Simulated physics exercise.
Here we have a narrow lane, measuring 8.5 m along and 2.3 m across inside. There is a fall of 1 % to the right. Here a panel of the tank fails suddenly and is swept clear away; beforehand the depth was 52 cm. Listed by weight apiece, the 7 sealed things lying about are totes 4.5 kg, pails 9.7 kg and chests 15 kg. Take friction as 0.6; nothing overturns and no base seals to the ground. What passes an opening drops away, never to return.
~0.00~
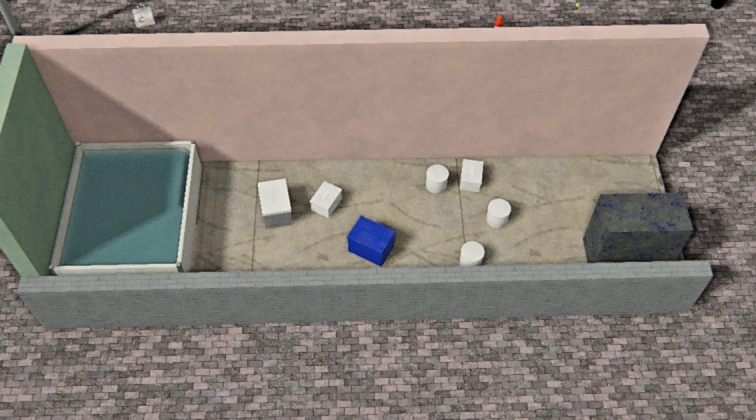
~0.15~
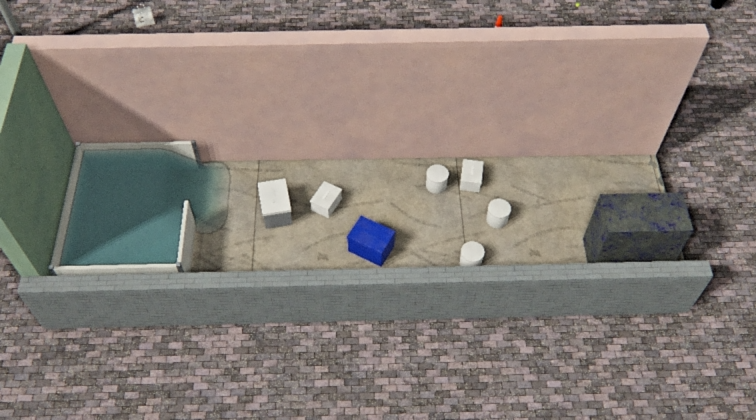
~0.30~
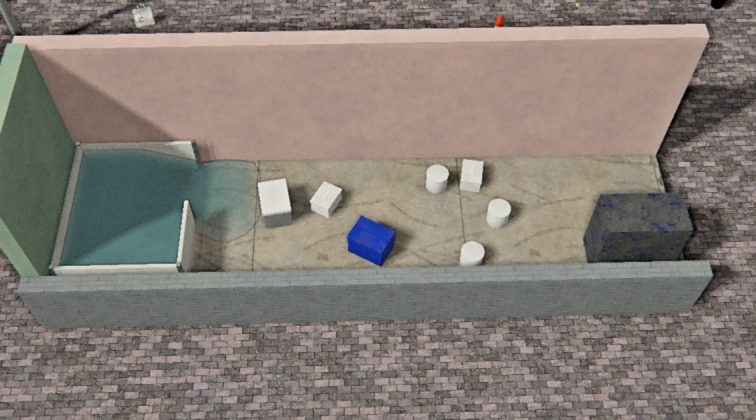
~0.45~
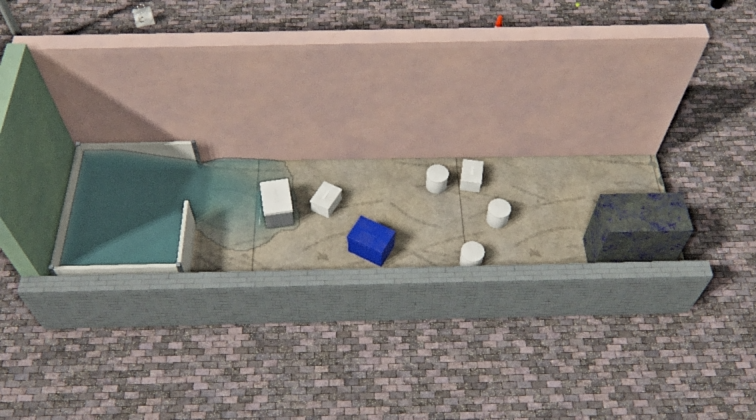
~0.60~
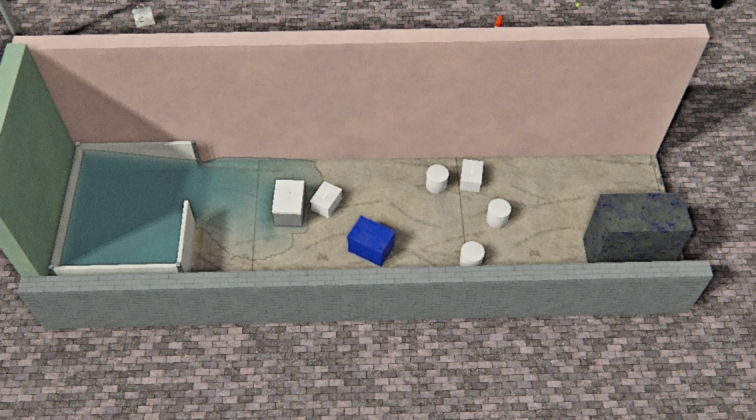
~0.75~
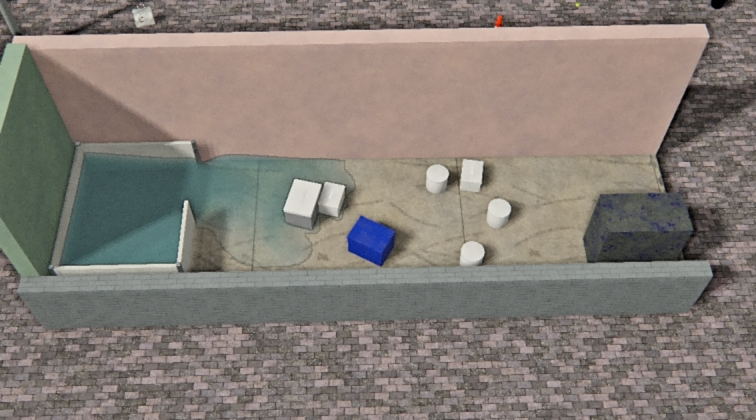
At the start, teal water fills a white-walled tank at the left of a walled lane, with white blocks, cylinders and a blue block to its right. Part of the tank's right side disappears and water spreads rightward across the floor, pushing the nearest white block against its neighbour, while the blue block stays put.
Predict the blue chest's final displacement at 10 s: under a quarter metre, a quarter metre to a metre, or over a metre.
Over a metre.
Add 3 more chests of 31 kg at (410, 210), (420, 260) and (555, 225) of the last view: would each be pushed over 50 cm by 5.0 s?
The three, in turn, come out beyond it, beyond it and within it.
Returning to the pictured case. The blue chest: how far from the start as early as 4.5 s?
About 250 cm by then.
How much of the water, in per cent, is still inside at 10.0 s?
Close to 52 in a hundred parts remain.
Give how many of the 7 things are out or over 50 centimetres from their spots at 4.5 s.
The number by then is 7.
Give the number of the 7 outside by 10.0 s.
The answer is 4.
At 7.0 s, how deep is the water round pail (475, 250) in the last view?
I'd say some 9 cm.
After 2.0 s the blue chest is near (406, 247), 0.5 m from its start, aground; 0 of 7 are out; 0 afloat.
After 4.5 s the blue chest is near (541, 237), 2.3 m from its start, afloat; 2 of 7 are out; 4 afloat.
After 7.0 s the blue chest is near (600, 171), 3.5 m from its start, afloat; 3 of 7 are out; 2 afloat.
After 10.0 s the blue chest has gone out; 4 of 7 are out; 1 afloat.
